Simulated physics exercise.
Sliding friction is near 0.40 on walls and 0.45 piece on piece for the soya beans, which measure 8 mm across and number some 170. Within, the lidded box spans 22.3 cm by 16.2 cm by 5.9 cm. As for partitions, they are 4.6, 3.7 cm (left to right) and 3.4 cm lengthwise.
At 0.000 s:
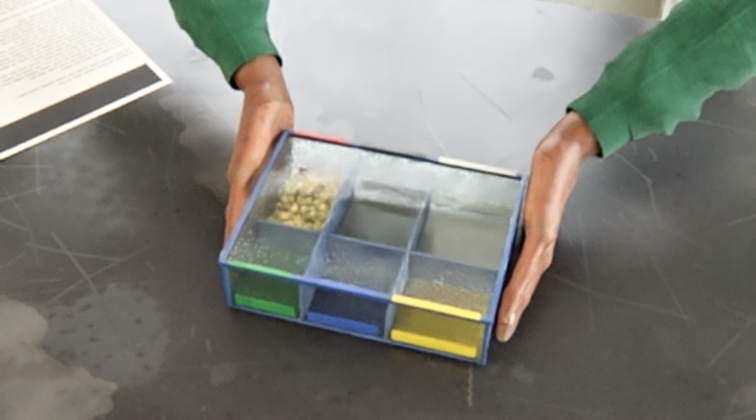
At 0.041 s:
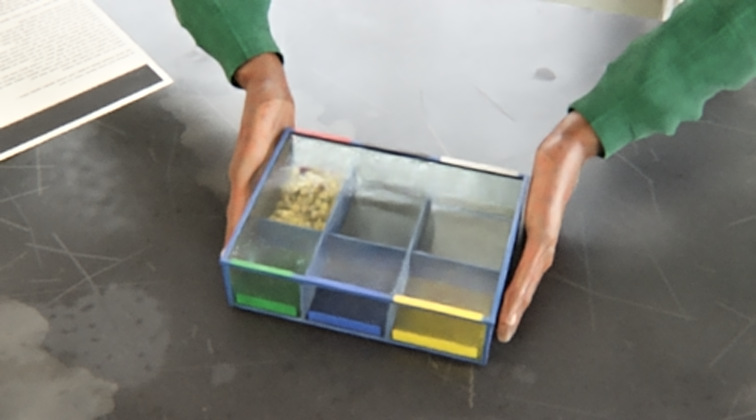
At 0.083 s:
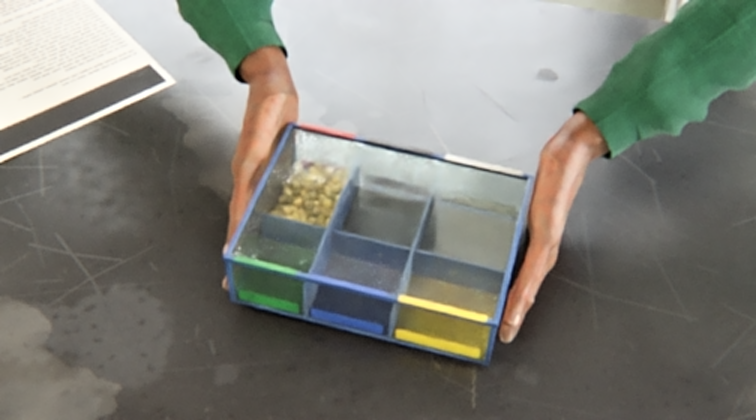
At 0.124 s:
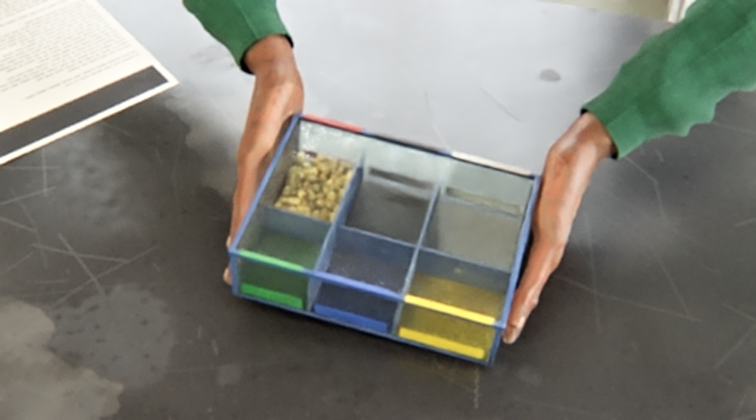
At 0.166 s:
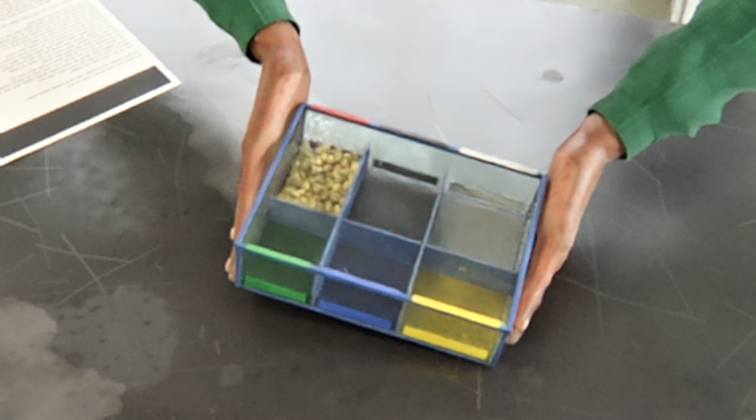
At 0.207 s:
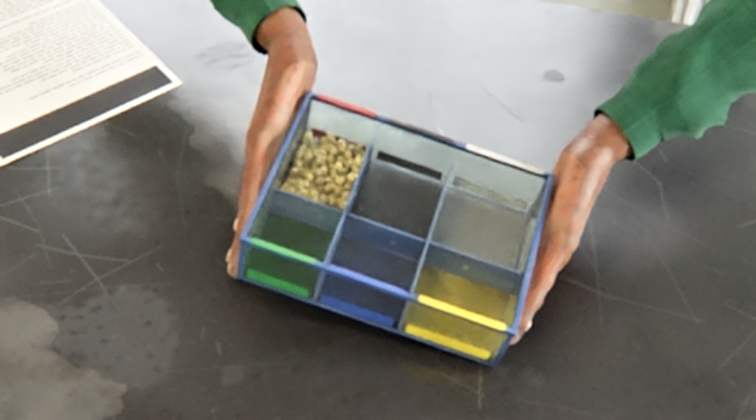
Clear divided box with small tan pieces in its back left compartment tilting gradually, right front corner lowest, between two hands.
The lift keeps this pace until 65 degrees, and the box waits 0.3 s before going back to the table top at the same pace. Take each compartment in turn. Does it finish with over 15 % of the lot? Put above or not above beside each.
Red: Above; blue: Not above; green: Not above; yellow: Not above; white: Not above; black: Not above.
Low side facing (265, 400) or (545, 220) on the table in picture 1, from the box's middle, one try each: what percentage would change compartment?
The share comes to about 10 in a hundred, then about 0 in a hundred.
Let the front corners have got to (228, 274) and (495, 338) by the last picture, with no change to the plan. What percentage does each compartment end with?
Each compartment ends with this per cent: Red 90, blue 0, green 10, yellow 0, white 0 and black 0.
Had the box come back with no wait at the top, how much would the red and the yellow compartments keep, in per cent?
Red 90; yellow 0.
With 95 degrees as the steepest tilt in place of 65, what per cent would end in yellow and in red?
Yellow: 45, red: 45 (per cent).
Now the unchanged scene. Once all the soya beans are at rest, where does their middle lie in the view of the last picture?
Approximately (328, 220) in the last view.
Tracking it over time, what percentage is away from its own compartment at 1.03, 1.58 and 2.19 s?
First 5, next 5, last 5.
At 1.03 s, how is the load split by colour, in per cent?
Red 95; blue 0; green 0; yellow 0; white 0; black 0.
After 1.03 s, tilt 65 degrees; red 95 %.
After 1.58 s, tilt 35 degrees; red 95 %, green 5 %.
After 2.19 s, tilt 0 degrees; red 95 %, green 5 %.
At rest (2.9 s), red 95 %, blue 0 %, green 5 %, yellow 0 %, white 0 %, black 0 %.
